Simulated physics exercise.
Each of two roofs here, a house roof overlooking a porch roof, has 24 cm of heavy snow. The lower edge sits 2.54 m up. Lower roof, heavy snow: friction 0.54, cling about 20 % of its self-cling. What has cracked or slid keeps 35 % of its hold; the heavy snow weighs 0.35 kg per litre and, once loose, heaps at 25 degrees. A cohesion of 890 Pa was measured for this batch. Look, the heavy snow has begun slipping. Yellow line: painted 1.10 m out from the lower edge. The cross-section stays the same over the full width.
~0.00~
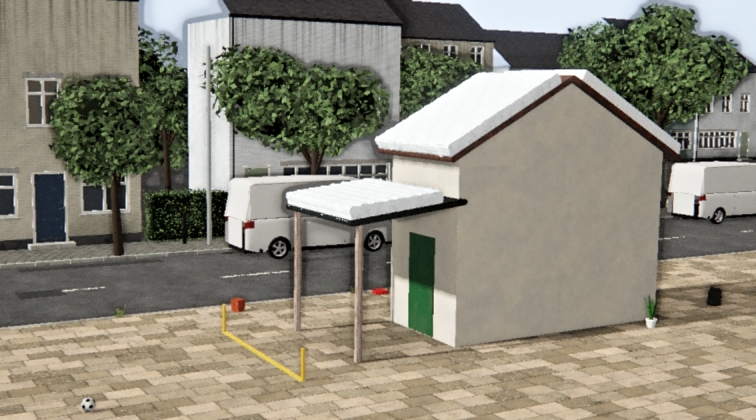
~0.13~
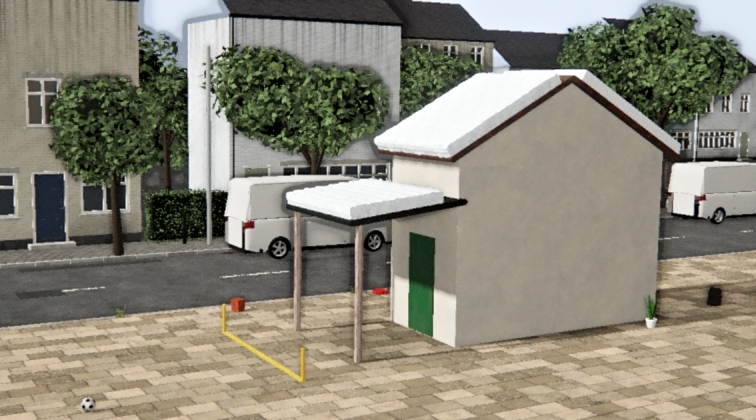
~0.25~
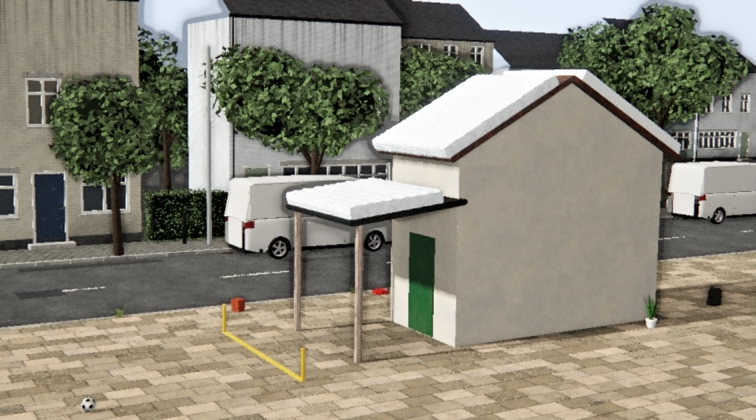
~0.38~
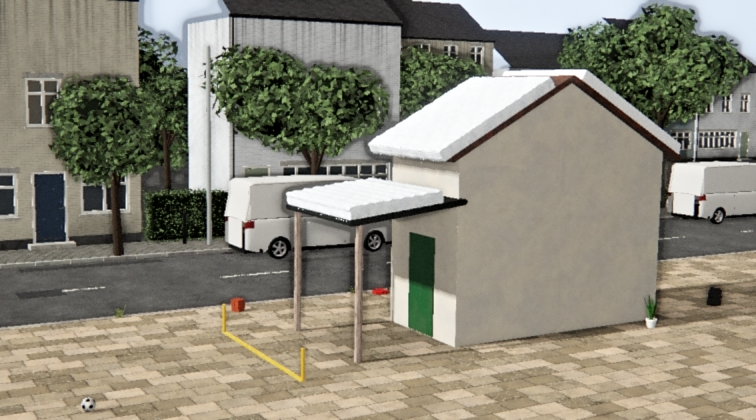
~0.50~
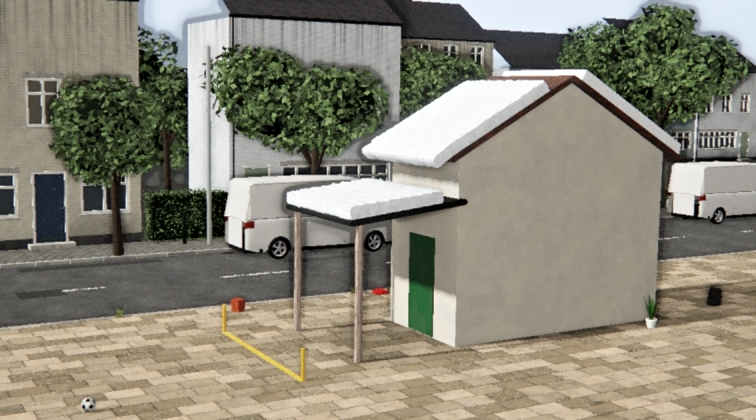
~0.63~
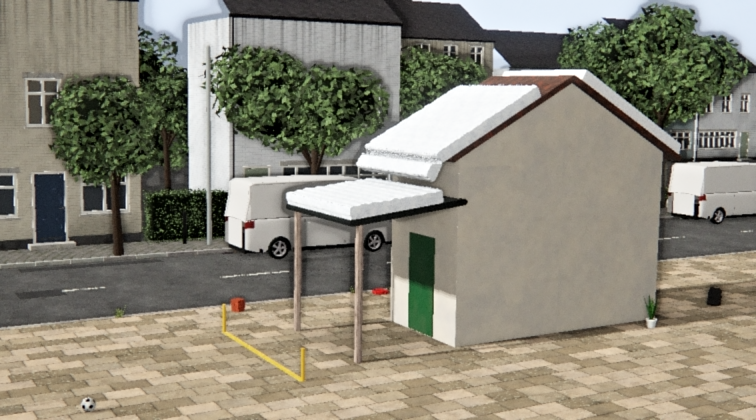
Thick snow sliding slowly down the left slope of a house roof, jutting over the edge above a snow-covered porch and cracking.
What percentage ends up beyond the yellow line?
About 0 %.
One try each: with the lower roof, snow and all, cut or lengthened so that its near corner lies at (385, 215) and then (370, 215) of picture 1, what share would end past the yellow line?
Close to 12 % on the first try, close to 4 % on the next.
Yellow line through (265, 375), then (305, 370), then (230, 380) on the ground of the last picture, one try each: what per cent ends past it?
One by one: 0 in a hundred, 0 in a hundred, 0 in a hundred.
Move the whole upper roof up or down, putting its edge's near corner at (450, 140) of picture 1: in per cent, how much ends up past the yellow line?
It would then be around 8 percent.
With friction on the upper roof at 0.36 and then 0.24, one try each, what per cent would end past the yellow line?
Roughly 0 per cent first, roughly 0 per cent second.
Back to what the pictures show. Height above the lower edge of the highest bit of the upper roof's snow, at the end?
0.8 m, give or take.
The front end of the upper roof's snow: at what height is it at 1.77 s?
About 2.8 m.
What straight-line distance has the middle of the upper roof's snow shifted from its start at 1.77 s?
It sits some 2.6 m from where it began.
After 1.15 s, none is below the lower edge and 0 % is past the line.
After 1.77 s, none is below the lower edge and 0 % is past the line.
After 2.38 s, none is below the lower edge and 0 % is past the line.
After 3.00 s, none is below the lower edge and 0 % is past the line.
After 3.10 s, at the end, none is below the lower edge and 0 % is past the line.
